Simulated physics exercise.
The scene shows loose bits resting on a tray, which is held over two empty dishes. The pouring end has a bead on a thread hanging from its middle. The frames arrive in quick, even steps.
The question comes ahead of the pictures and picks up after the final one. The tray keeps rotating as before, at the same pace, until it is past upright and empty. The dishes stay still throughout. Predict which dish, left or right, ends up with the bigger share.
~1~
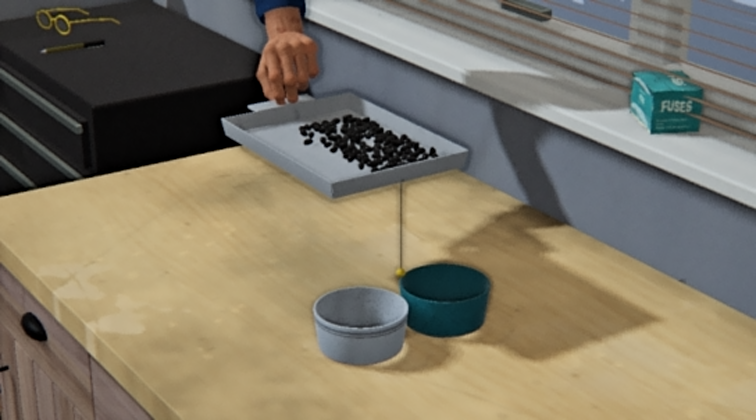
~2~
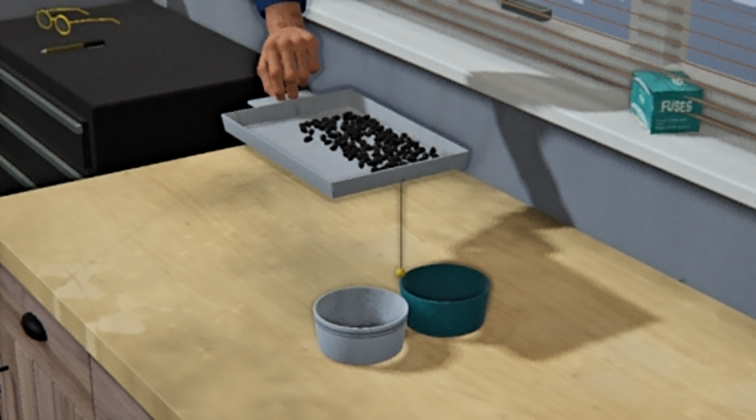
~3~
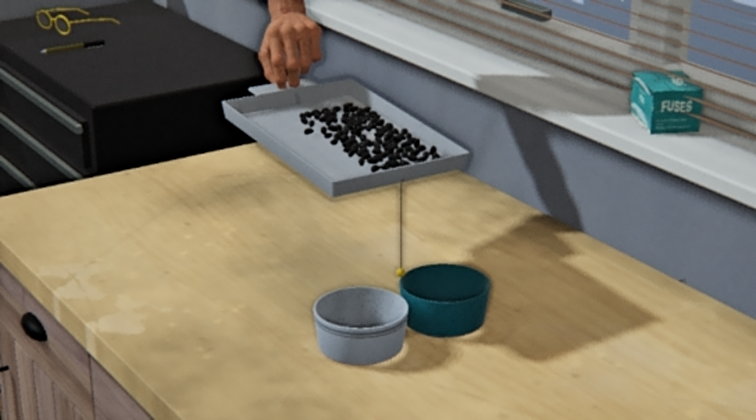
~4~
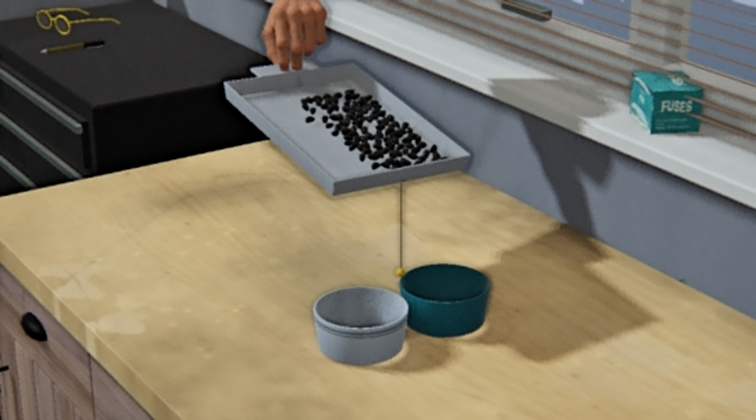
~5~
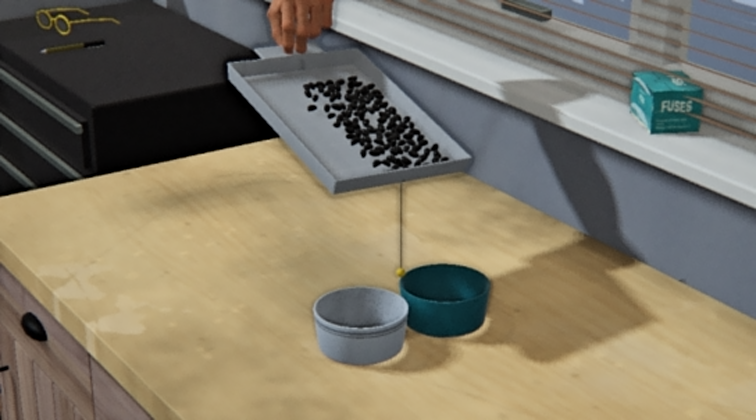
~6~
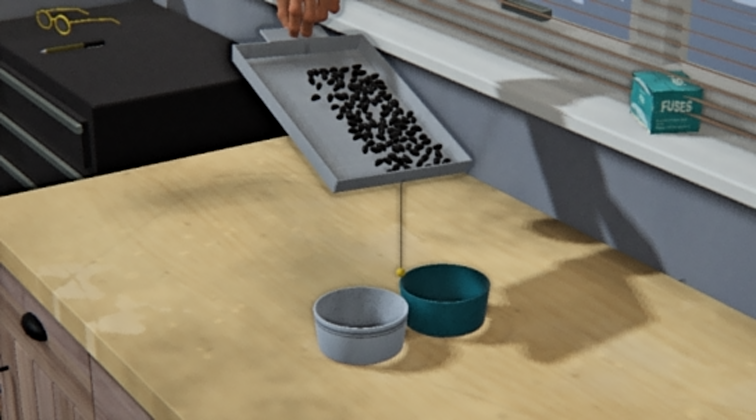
The right-side dish.
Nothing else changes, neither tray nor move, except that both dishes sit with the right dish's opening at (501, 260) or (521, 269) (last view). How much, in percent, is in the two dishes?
It comes to about 40 per cent the first time and about 70 per cent the second.
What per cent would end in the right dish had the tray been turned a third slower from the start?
Around 70 in every hundred.
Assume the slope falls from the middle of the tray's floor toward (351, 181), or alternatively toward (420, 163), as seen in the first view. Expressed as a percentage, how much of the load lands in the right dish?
Near 0 % and 50 %.
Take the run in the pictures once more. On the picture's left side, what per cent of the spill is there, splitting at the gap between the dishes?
It amounts to some 10 percent.
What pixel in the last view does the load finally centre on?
Around (455, 322).
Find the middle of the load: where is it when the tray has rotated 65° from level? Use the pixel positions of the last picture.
Somewhere around pixel (423, 138) in the last picture.
Soon after the last picture, tray tipped steeply; all on the tray.
A little later, tray tipped past a quarter turn; nearly all on the tray; a stray few in the right dish; a stray few outside both; a stray few in the air.
Later still, tray tipped past a quarter turn; a stray few in the left dish; about two thirds in the right dish; about a third outside both; a stray few in the air.
At rest, tray tipped past a quarter turn; a stray few in the left dish; about two thirds in the right dish; about a third outside both.
